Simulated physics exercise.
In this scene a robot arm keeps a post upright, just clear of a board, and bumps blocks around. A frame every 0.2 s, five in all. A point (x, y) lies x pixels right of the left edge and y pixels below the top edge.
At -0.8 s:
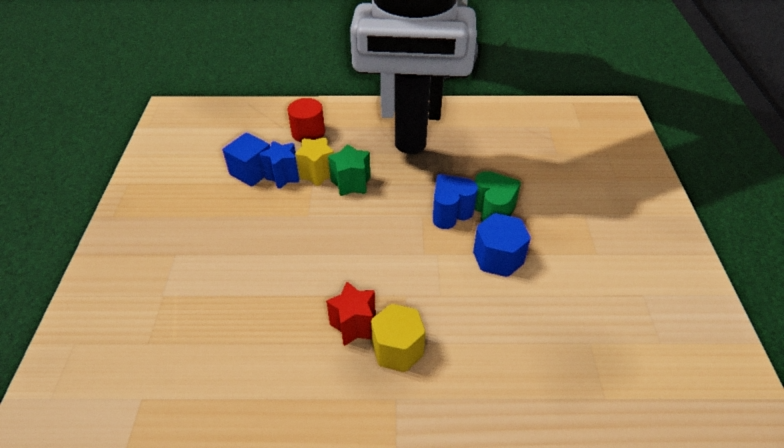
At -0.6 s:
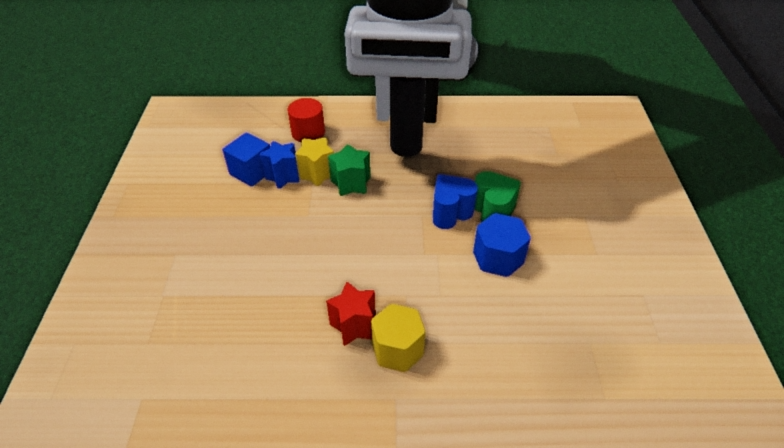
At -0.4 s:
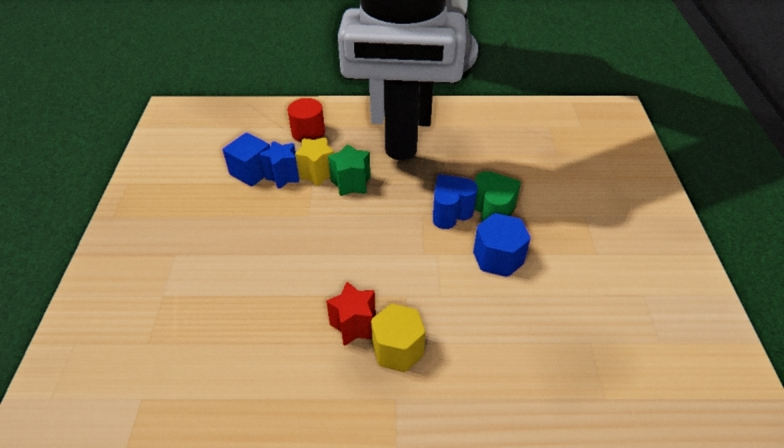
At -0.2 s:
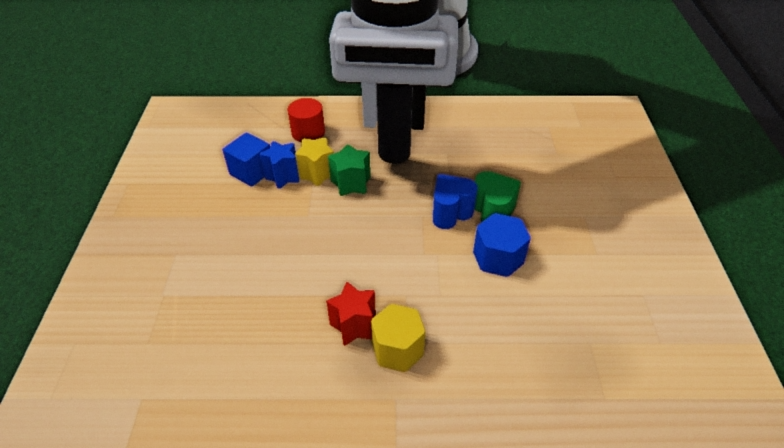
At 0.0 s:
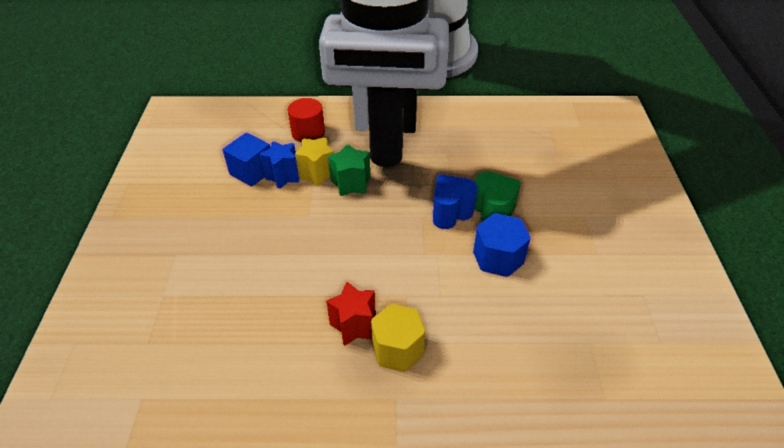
On a light wooden board over a green surface, red, blue, yellow and green blocks sit in small clusters beneath a gray robotic arm with a dark post. The arm moves the post slightly left and toward the viewer, nearing the green star, while every block stays still.
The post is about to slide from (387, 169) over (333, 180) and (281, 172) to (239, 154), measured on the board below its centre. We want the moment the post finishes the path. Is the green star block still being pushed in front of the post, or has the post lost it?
By then it is beside or behind the post.
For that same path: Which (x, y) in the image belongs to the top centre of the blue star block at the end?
The spot you're after is about (217, 116) in the image.
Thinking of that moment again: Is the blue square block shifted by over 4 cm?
Yes - that is the case.
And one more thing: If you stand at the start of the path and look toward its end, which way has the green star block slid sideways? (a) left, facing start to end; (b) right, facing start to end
a
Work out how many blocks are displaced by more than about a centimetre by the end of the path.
Blocks moved: Three or more.
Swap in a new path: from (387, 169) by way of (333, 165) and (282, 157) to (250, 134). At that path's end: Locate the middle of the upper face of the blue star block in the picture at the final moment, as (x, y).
At (254, 165).
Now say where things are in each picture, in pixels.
In the first frame, post tip at (411, 144); block tops, blue square block at (246, 146); blue star block at (279, 151); yellow star block at (314, 148); green star block at (349, 158).
In the second frame, post at (406, 147); blocks unchanged.
In the third frame, post at (401, 150); blocks unchanged.
In the fourth frame, post at (394, 154); blocks unchanged.
In the fifth frame, post at (386, 157); blue square block at (246, 146); blue star block at (279, 151); yellow star block at (314, 148); green star block at (349, 158).
The first path, step by step. One third of the way, post at (331, 168); blue square block at (233, 145); blue star block at (266, 149); yellow star block at (298, 147), turned 25° clockwise; green star block at (310, 173).
Two thirds of the way, post at (278, 159); blue square block at (203, 142), turned 45° anticlockwise; blue star block at (236, 129), turned 55° anticlockwise; yellow star block at (267, 128), turned 90° clockwise; green star block at (298, 177), turned 25° anticlockwise.
At the end, post at (236, 142); blue square block at (201, 142), turned 55° anticlockwise; blue star block at (217, 116), turned 90° anticlockwise; yellow star block at (256, 114), turned 150° clockwise; green star block at (298, 177), turned 25° anticlockwise.
